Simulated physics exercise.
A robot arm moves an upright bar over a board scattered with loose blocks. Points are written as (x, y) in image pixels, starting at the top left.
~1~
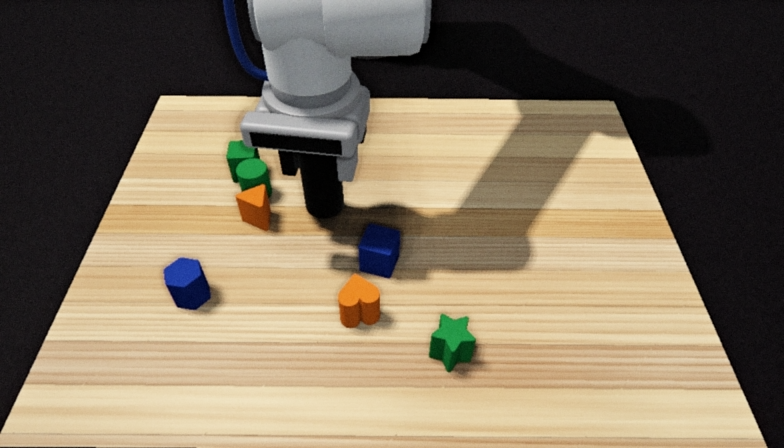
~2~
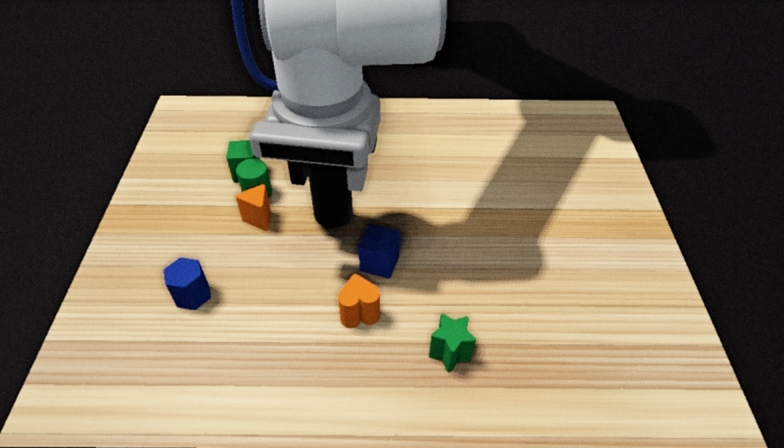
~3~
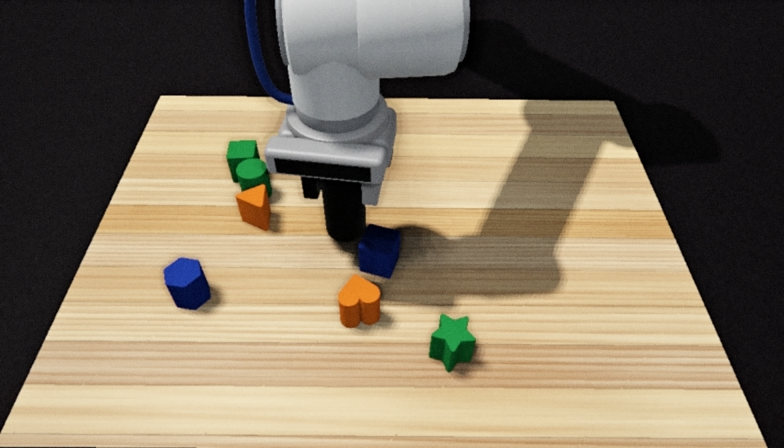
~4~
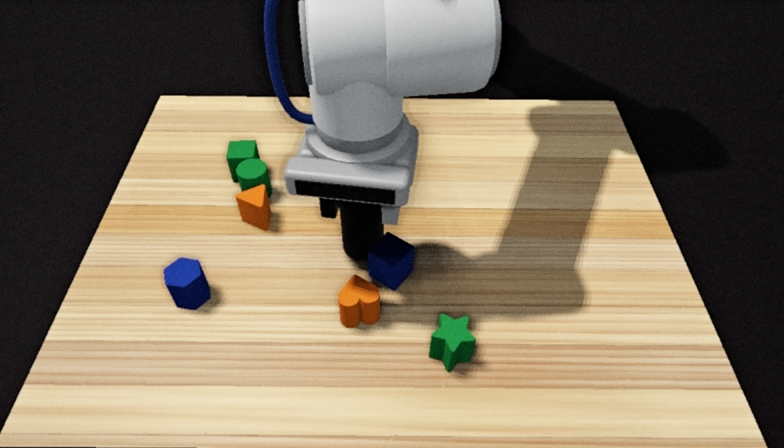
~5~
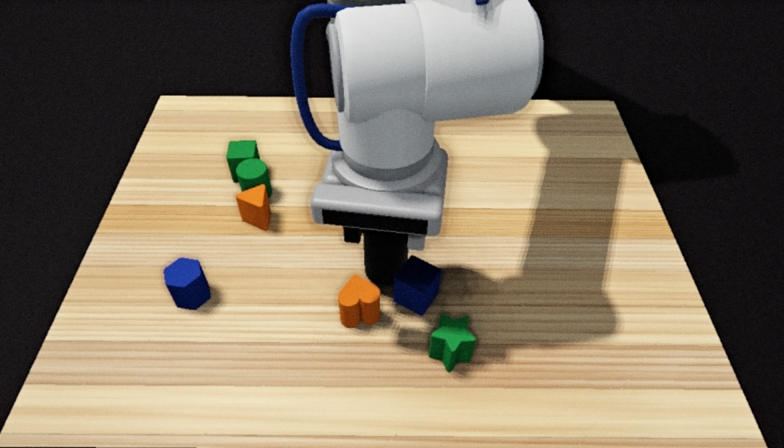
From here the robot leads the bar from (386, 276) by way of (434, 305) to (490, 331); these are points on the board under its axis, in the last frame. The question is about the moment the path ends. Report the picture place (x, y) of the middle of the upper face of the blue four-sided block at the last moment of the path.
My prediction: (527, 341).
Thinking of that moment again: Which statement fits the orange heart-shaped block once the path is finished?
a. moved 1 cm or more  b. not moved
The one that fits is b, not moved.
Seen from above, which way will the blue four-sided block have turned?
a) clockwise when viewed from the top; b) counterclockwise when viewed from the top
It's a.
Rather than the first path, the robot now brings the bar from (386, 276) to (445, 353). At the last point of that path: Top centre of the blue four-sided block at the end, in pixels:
(487, 316)
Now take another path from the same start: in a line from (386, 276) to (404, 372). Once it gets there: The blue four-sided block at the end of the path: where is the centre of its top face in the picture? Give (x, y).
I'd expect the centre of its top face to be at (436, 289).
On the path given first. One third of the way, bar (419, 289); blue four-sided block (452, 296), turned 15° clockwise.
Two thirds of the way, bar (454, 308); blue four-sided block (489, 319), turned 20° clockwise; green star-shaped block (460, 342), turned 40° clockwise.
At the end, bar (492, 325); orange heart-shaped block not moved; blue four-sided block (527, 341), turned 35° clockwise; green star-shaped block (460, 342), turned 40° clockwise.
